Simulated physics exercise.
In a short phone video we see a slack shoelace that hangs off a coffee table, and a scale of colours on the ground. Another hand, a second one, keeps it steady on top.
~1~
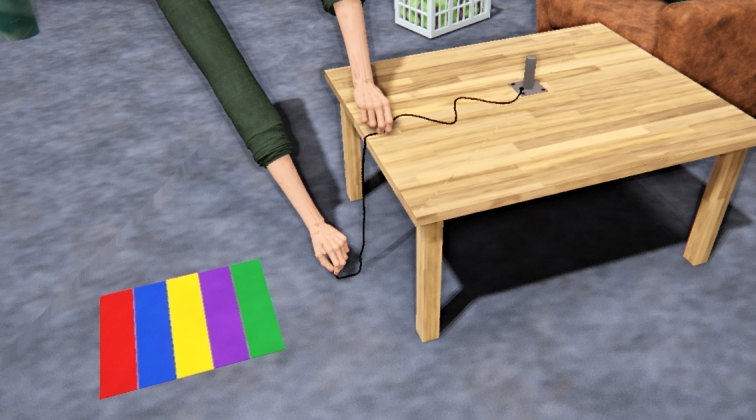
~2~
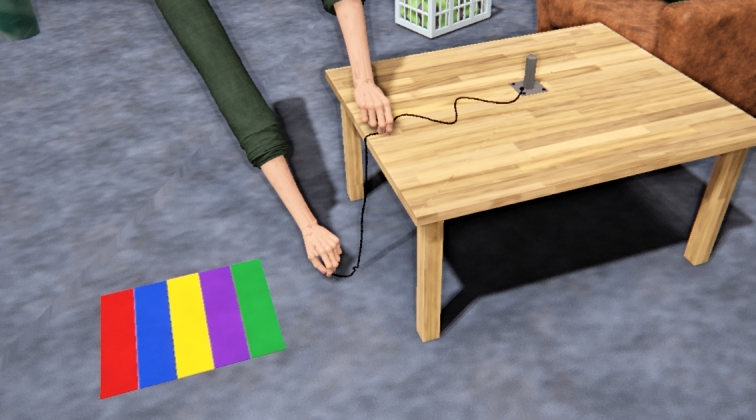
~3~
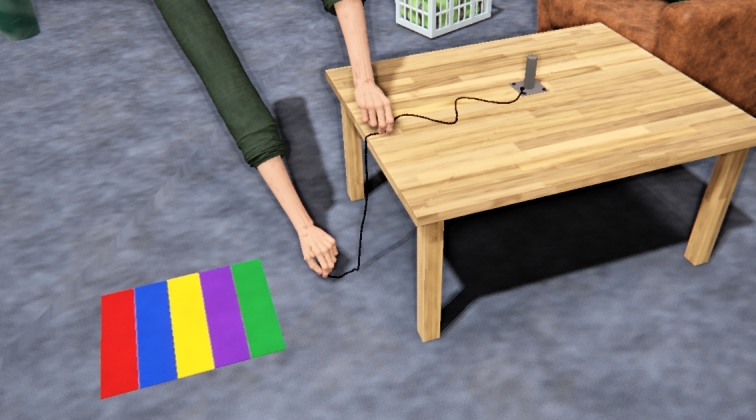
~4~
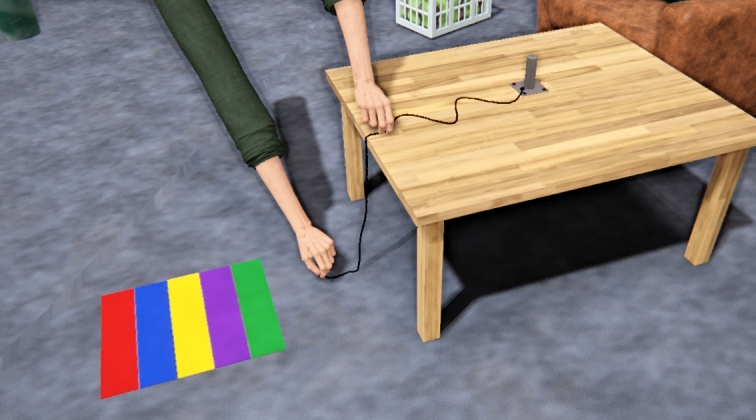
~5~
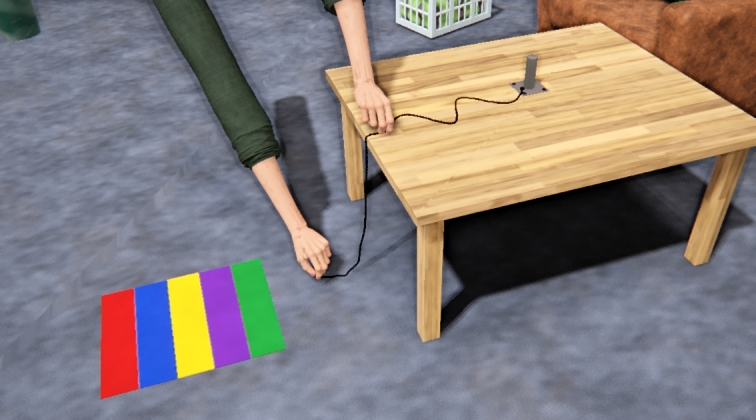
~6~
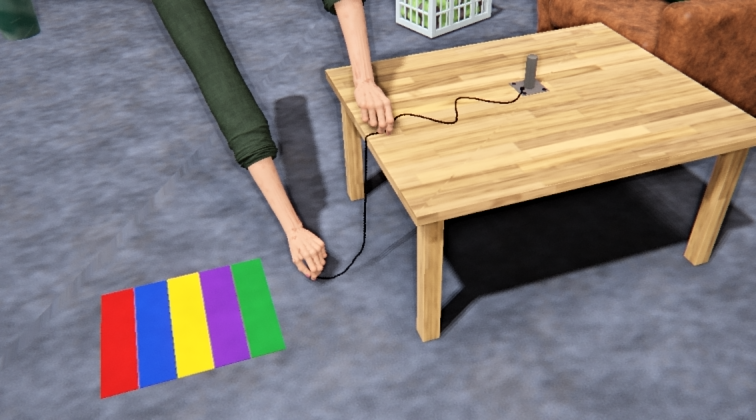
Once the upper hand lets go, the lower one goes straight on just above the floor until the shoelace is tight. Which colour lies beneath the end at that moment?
Blue.
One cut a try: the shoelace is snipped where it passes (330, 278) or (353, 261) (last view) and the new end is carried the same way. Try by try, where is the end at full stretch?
Roughly (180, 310), then roughly (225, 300).
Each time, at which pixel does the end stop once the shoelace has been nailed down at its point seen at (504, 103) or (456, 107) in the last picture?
First (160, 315), then (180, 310).
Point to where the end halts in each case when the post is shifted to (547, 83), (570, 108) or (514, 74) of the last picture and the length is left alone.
First try about (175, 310), second about (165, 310), third about (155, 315).
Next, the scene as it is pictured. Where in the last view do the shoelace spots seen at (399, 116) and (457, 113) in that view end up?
They finish at (349, 144) and (420, 116) respectively.
A little later, end near (219, 299); over purple.
Next, end near (175, 309); over yellow.
When it is tight, end near (148, 316); over blue. The end stops over the blue strip.
